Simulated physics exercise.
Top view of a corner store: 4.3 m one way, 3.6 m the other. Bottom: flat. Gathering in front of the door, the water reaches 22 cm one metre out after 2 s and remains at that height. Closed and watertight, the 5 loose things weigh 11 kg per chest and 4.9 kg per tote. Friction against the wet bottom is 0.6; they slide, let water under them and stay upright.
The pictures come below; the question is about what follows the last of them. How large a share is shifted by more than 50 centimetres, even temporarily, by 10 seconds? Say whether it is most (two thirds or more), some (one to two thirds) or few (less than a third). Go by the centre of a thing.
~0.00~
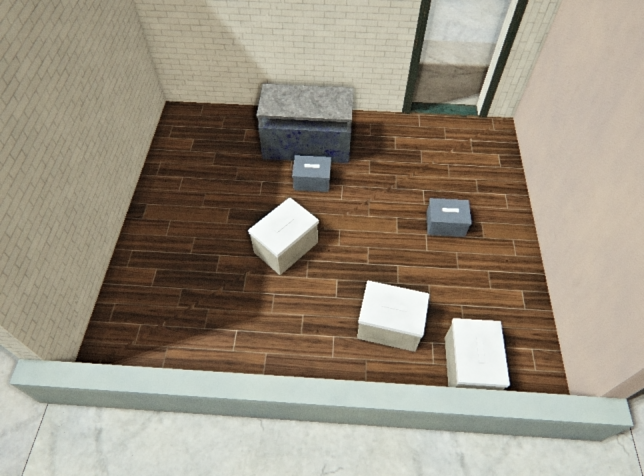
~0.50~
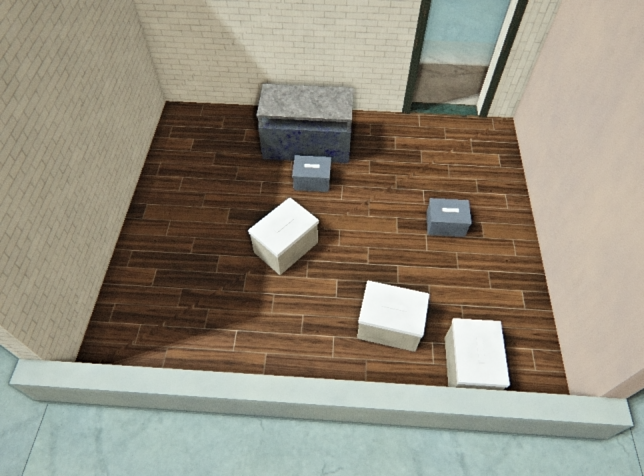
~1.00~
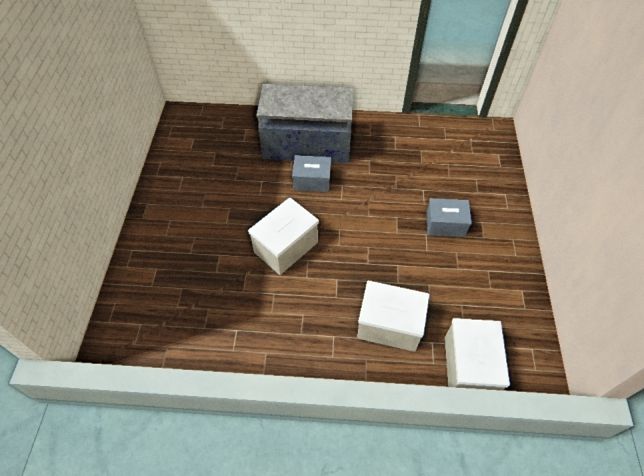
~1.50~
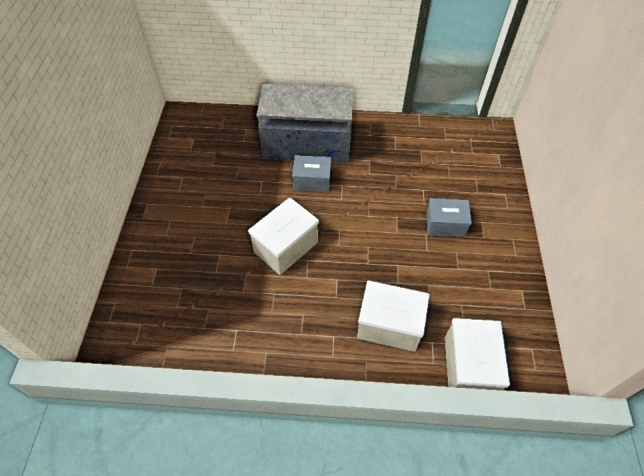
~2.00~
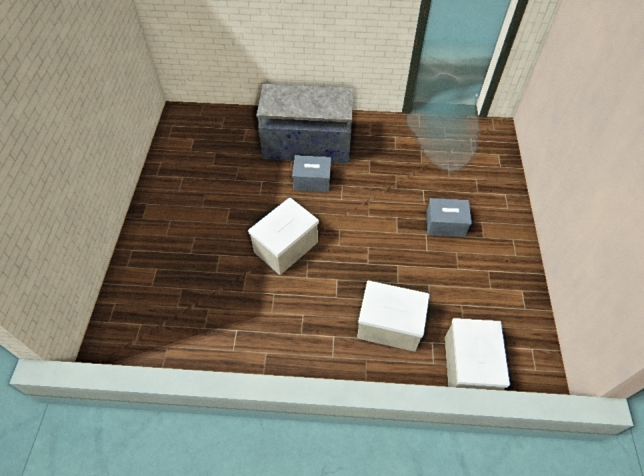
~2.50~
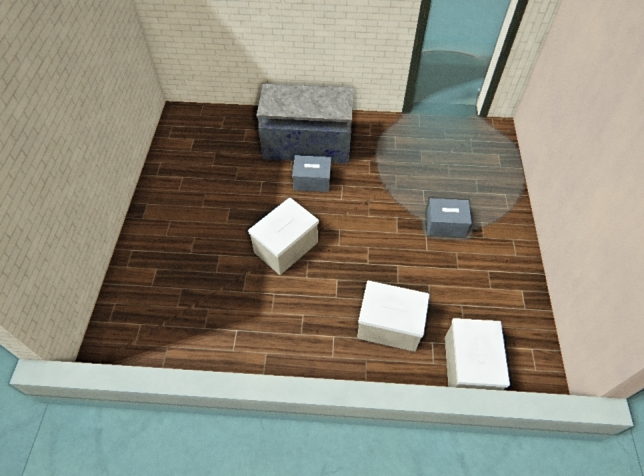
Some.
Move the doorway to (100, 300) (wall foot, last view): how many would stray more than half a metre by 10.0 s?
The count would be 5.
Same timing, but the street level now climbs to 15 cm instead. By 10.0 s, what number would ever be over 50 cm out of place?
The count would be 3.
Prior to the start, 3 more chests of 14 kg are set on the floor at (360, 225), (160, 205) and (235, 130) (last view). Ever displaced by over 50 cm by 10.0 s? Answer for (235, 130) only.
Here it's not far enough.
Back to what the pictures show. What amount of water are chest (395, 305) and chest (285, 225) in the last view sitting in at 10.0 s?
About 7 and 4 cm.
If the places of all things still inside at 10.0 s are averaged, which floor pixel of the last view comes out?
I'd put it around (239, 252).
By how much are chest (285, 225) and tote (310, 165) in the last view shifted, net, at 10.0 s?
Net displacement, in order: 30 cm; 0 cm.
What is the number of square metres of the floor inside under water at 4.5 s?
About 9.0 m2 is covered.
After 3.5 s 1 of 5 are over 50 cm from their spots; 0 afloat.
After 4.5 s 1 of 5 are over 50 cm from their spots; 2 afloat.
After 7.0 s 3 of 5 are over 50 cm from their spots; 2 afloat.
After 10.0 s 3 of 5 are over 50 cm from their spots, and 3 have been at some point; 3 afloat.
